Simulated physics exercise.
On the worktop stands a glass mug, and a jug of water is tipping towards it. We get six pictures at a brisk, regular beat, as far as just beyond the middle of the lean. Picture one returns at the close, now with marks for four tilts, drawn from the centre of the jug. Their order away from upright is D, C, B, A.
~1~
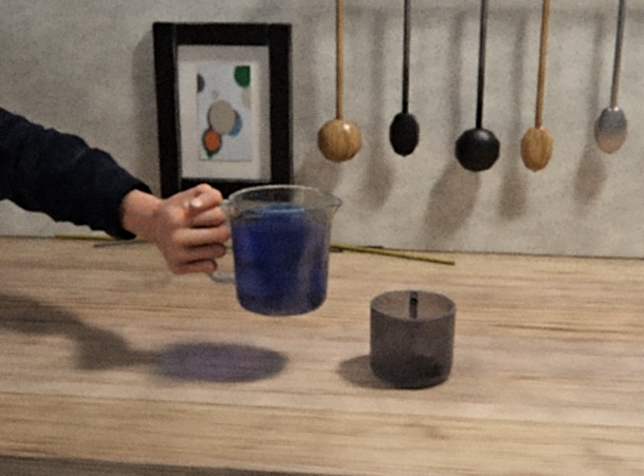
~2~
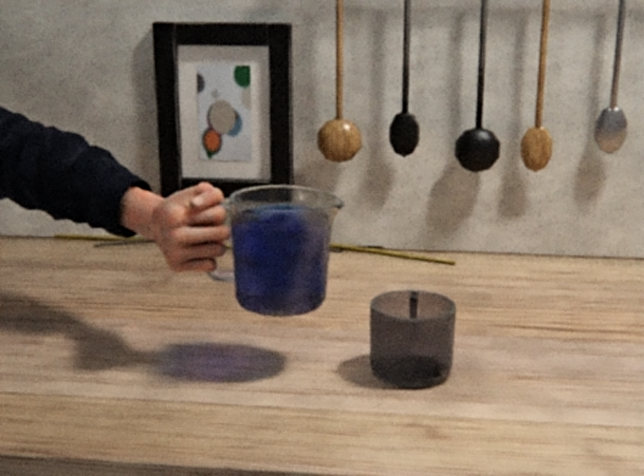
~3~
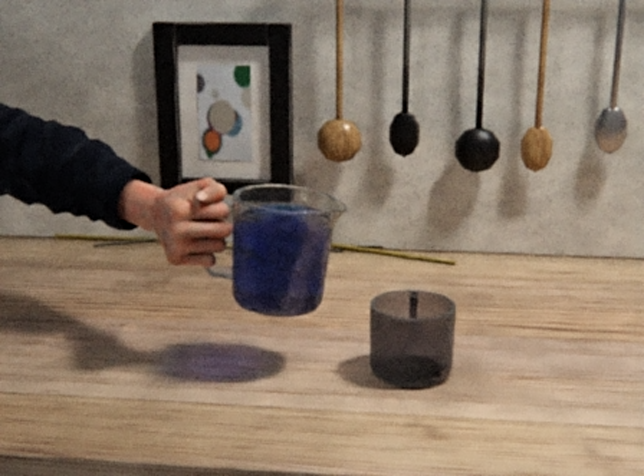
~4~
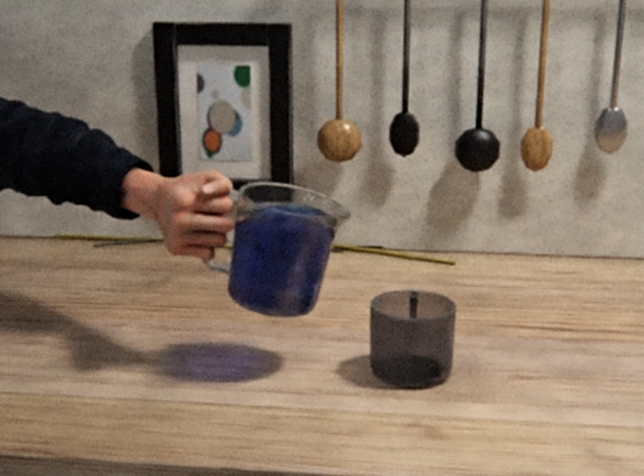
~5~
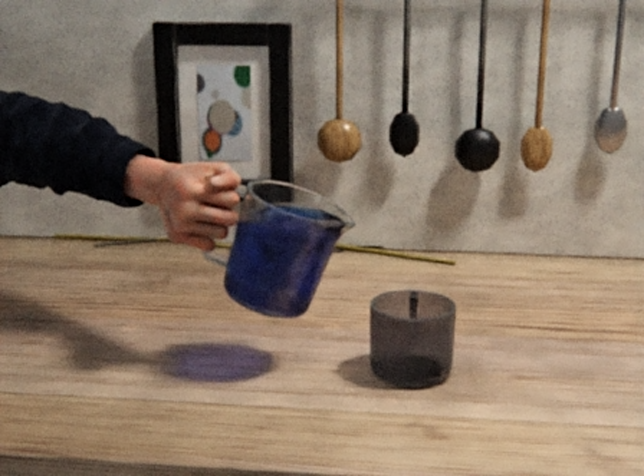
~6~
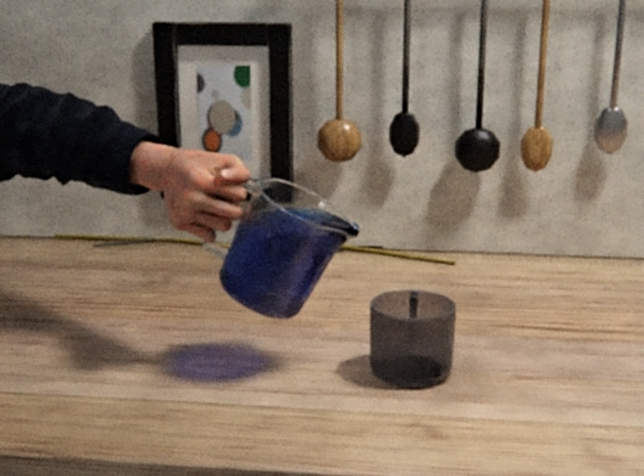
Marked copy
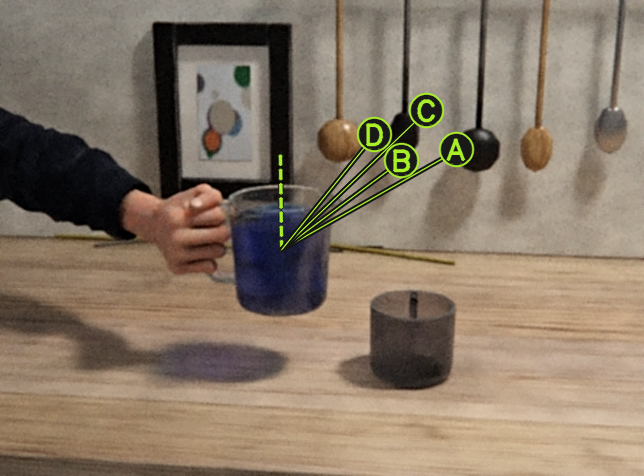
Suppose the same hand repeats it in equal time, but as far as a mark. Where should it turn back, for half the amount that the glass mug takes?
I would pick tilt B.
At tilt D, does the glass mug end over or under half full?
Under.
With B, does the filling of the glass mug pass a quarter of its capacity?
Yes, clearly.
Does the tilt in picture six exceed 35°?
No, it does not.
On the marked copy, A at (442, 158); B at (387, 171); C at (414, 122); D at (364, 147).
With A, the glass mug ends with about 66 % of what it can hold.
With B, the glass mug ends with about 50 % of what it can hold.
With C, the glass mug ends with about 36 % of what it can hold.
With D, the glass mug ends with about 23 % of what it can hold.
